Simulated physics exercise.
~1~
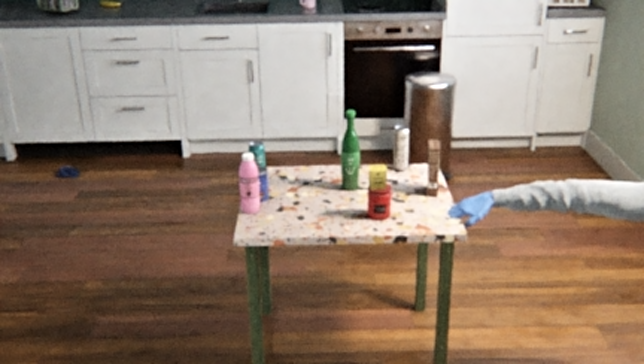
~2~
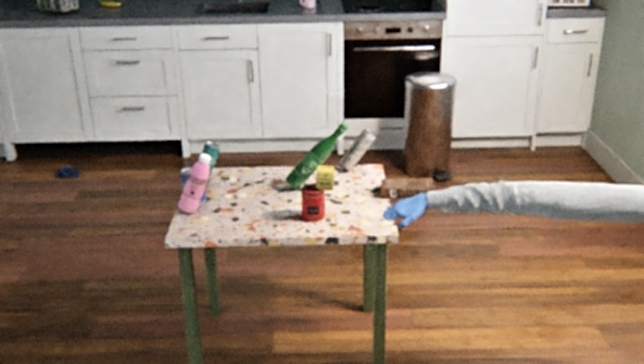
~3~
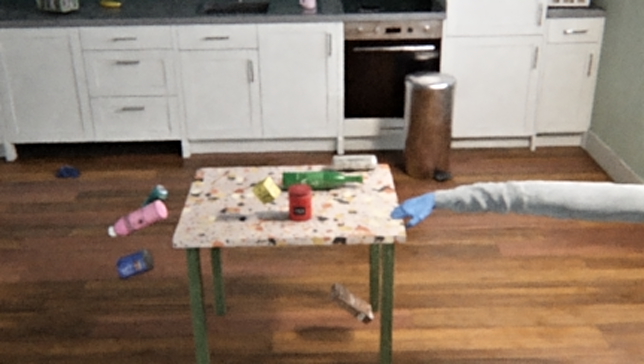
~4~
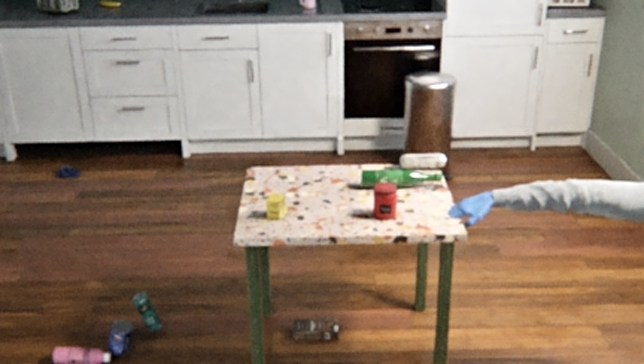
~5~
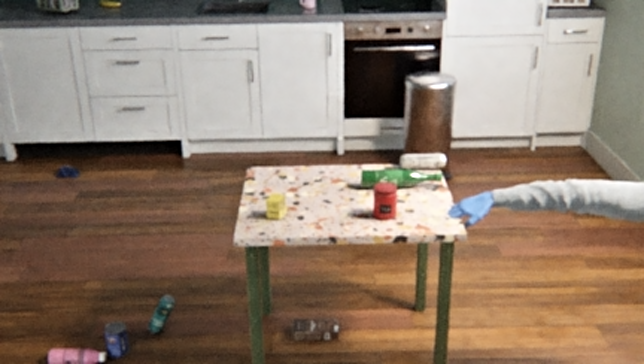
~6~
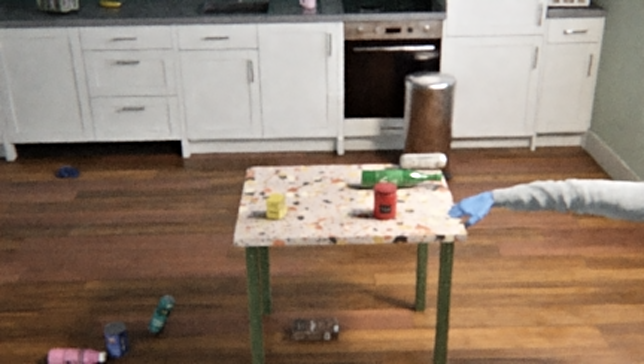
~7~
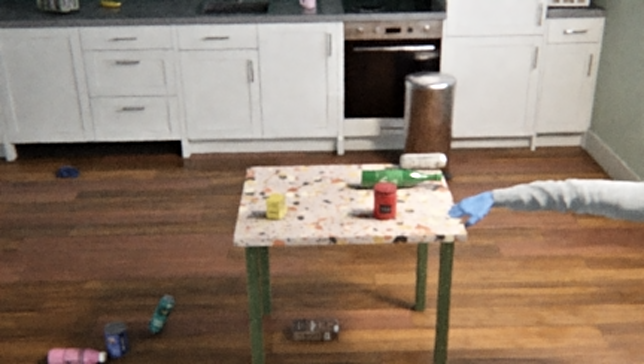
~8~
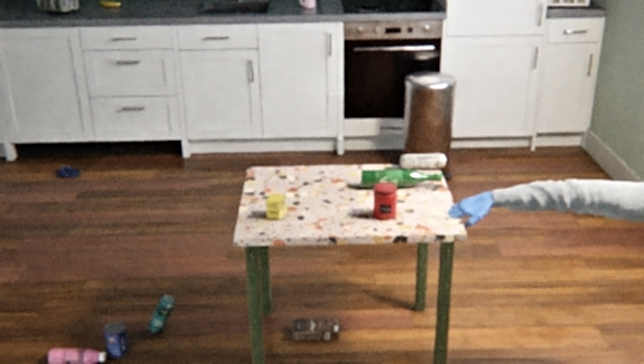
In a kitchen with white cabinets and a wooden floor, a gloved hand at the right holds the edge of a small speckled table crowded with bottles, cans and jars. The table jerks left, and the pink bottle, the green bottle and a white can tip over. The pink bottle, a turquoise can, a blue tin and a brown packet drop off as a yellow carton topples. The table slides back right, leaving those four on the floor. The green bottle, white can and upturned yellow carton stay on top beside the upright red jar.
